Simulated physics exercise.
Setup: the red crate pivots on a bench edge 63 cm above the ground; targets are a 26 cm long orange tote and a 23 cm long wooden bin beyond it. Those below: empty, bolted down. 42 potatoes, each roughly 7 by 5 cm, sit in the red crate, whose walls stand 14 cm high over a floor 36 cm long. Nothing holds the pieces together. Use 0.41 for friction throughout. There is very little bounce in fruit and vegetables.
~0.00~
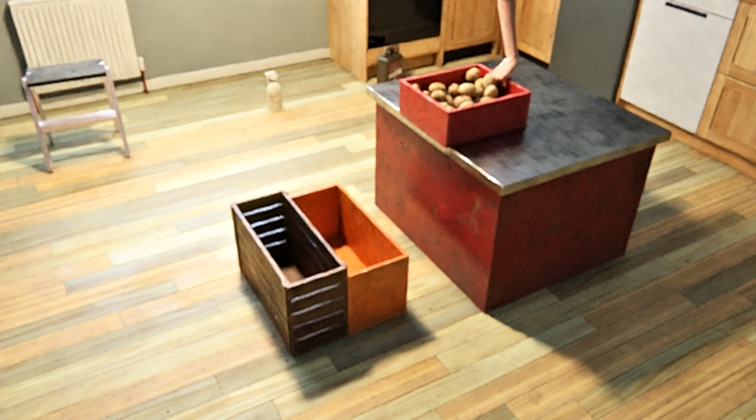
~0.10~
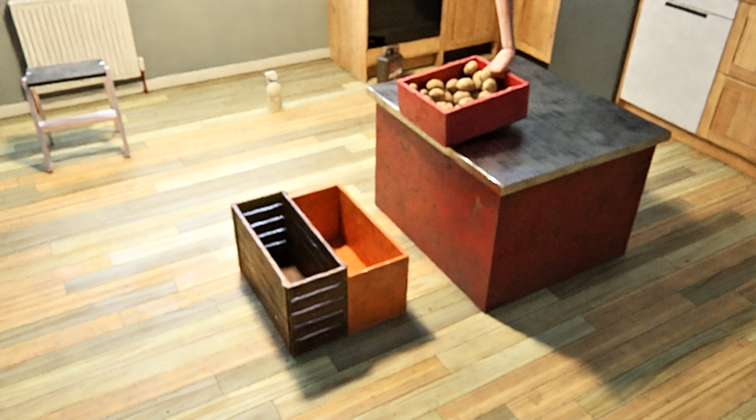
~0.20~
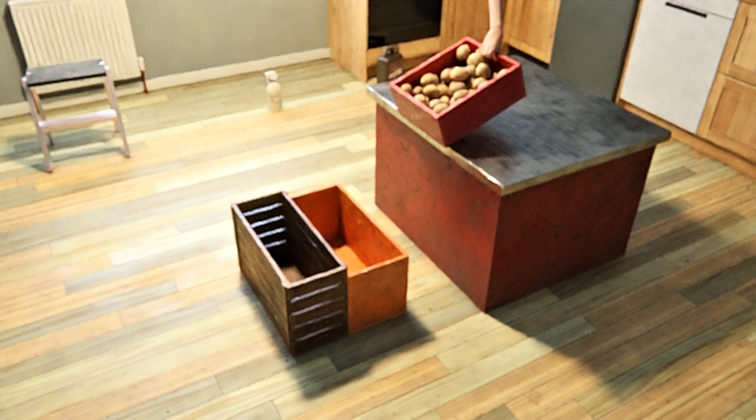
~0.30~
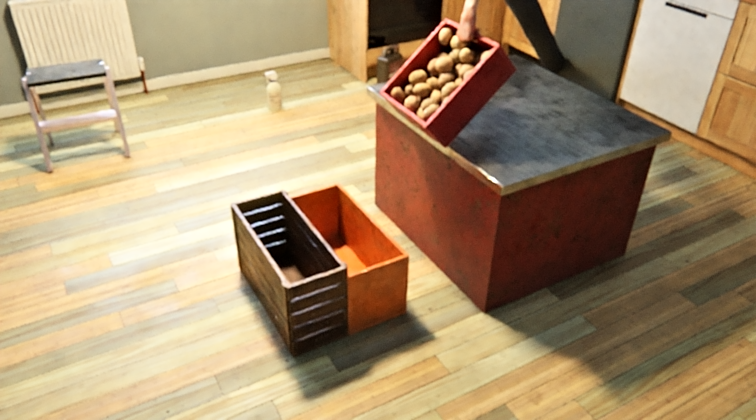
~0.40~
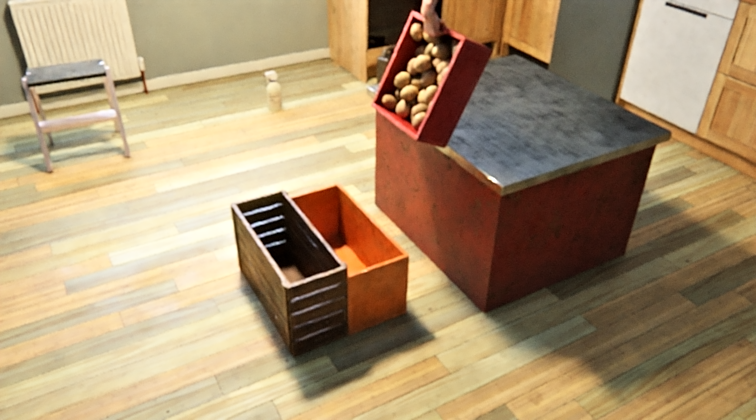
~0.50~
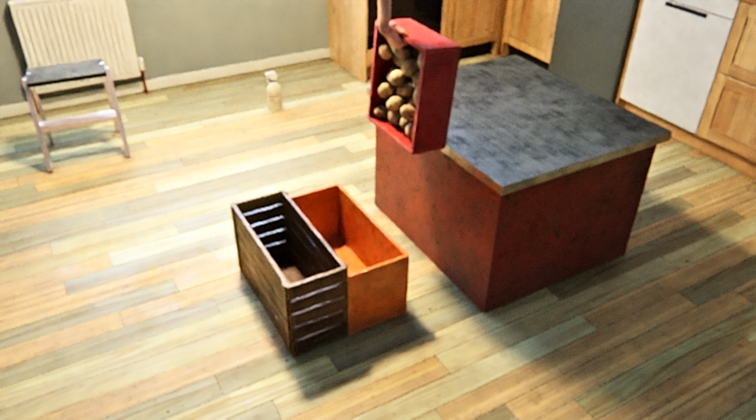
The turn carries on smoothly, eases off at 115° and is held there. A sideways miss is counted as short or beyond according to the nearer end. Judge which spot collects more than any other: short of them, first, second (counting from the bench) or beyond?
The spot with the most - nearer.
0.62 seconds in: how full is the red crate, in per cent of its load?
I'd estimate close to 75 in a hundred.
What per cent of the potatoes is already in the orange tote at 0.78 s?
Around 15 per cent at that point.
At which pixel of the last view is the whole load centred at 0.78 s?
Estimated centre in the last picture: (355, 167).
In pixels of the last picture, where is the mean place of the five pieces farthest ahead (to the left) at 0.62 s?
Around pixel (361, 106).
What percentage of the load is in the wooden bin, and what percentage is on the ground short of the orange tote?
Shares, in order: About 5 percent and 0 percent.
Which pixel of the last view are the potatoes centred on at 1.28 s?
(343, 273).
After 0.62 s, tilt 106°; 32 still in the red crate and 10 in the air.
After 0.78 s, tilt 115°; 9 still in the red crate, 6 in the orange tote and 27 in the air.
After 1.00 s, tilt 115°; 1 still in the red crate, 30 in the orange tote, 3 in the wooden bin and 8 in the air.
Outcome (at 1.28 s), 39 in the orange tote and 3 in the wooden bin.
